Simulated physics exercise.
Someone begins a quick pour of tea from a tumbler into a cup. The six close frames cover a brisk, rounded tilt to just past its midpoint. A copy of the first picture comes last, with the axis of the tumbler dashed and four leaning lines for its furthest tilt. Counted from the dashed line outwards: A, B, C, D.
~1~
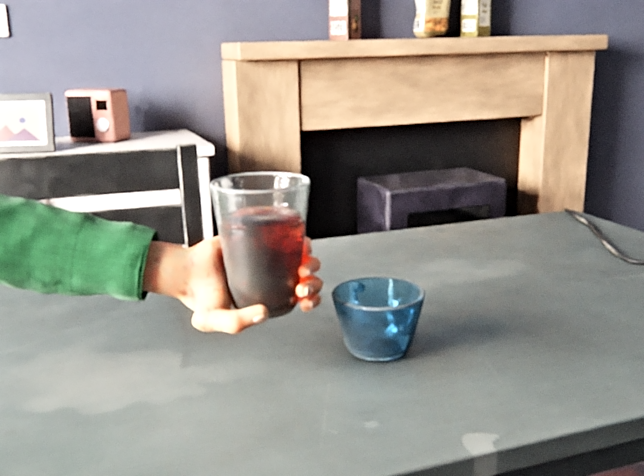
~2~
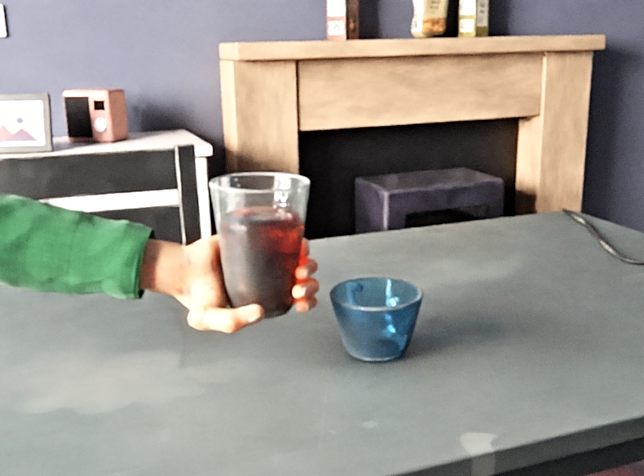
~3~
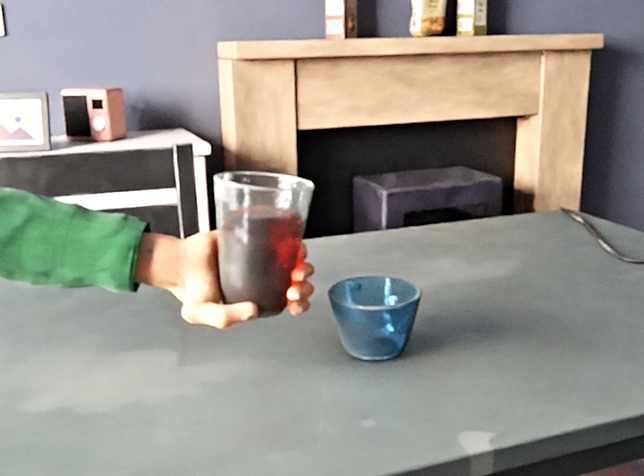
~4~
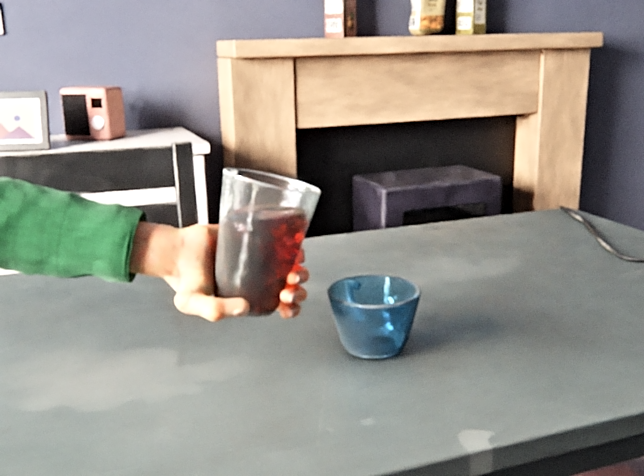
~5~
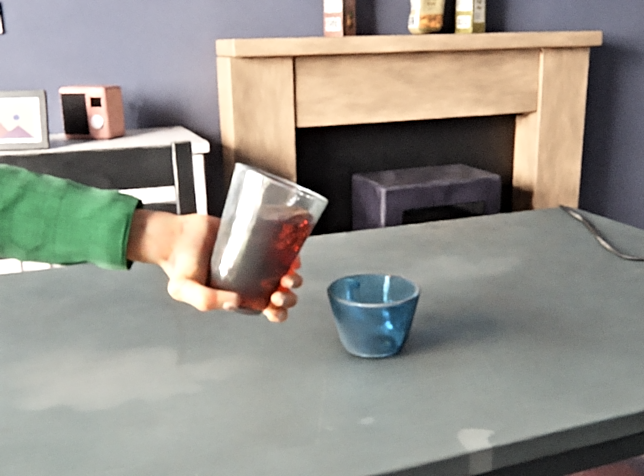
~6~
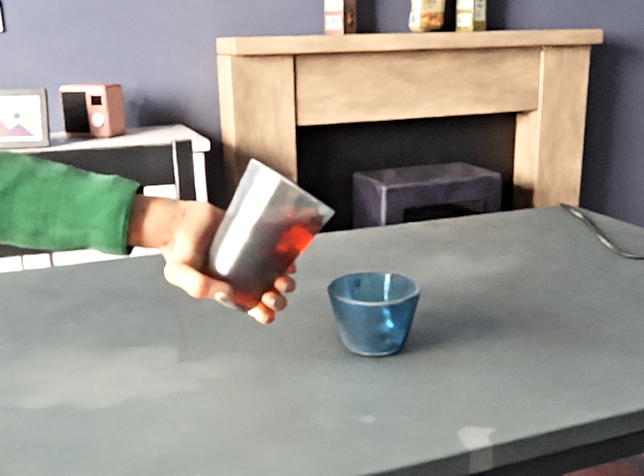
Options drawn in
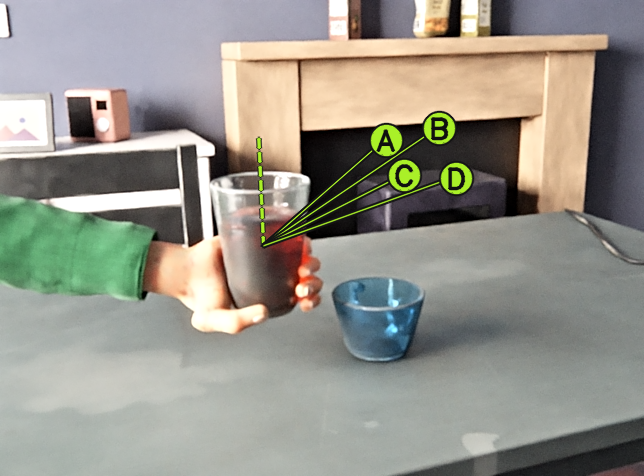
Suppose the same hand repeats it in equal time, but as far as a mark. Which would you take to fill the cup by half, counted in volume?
Go for C.
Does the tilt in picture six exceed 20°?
Yes, it does.
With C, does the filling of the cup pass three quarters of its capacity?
No.
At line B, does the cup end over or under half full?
Under half.
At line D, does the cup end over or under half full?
Over.
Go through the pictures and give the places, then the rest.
In the first picture, upright, lip at (304, 177); rim of the cup round (378, 291); nothing has left yet.
In the second picture, upright, lip at (304, 178); nothing has left yet.
In the third picture, tipped about 7°, lip at (308, 182); nothing has left yet.
In the fourth picture, tipped about 16°, lip at (315, 188); nothing has left yet.
In the fifth picture, tipped about 26°, lip at (322, 197); nothing has left yet.
In the sixth picture, tipped about 36°, lip at (329, 208); nothing has left yet.
In lime, A at (372, 150); B at (424, 136); C at (389, 181); D at (440, 182).
With A, the cup ends with about 15 % of what it can hold.
With B, the cup ends with about 31 % of what it can hold.
With C, the cup ends with about 50 % of what it can hold.
With D, the cup ends with about 73 % of what it can hold.
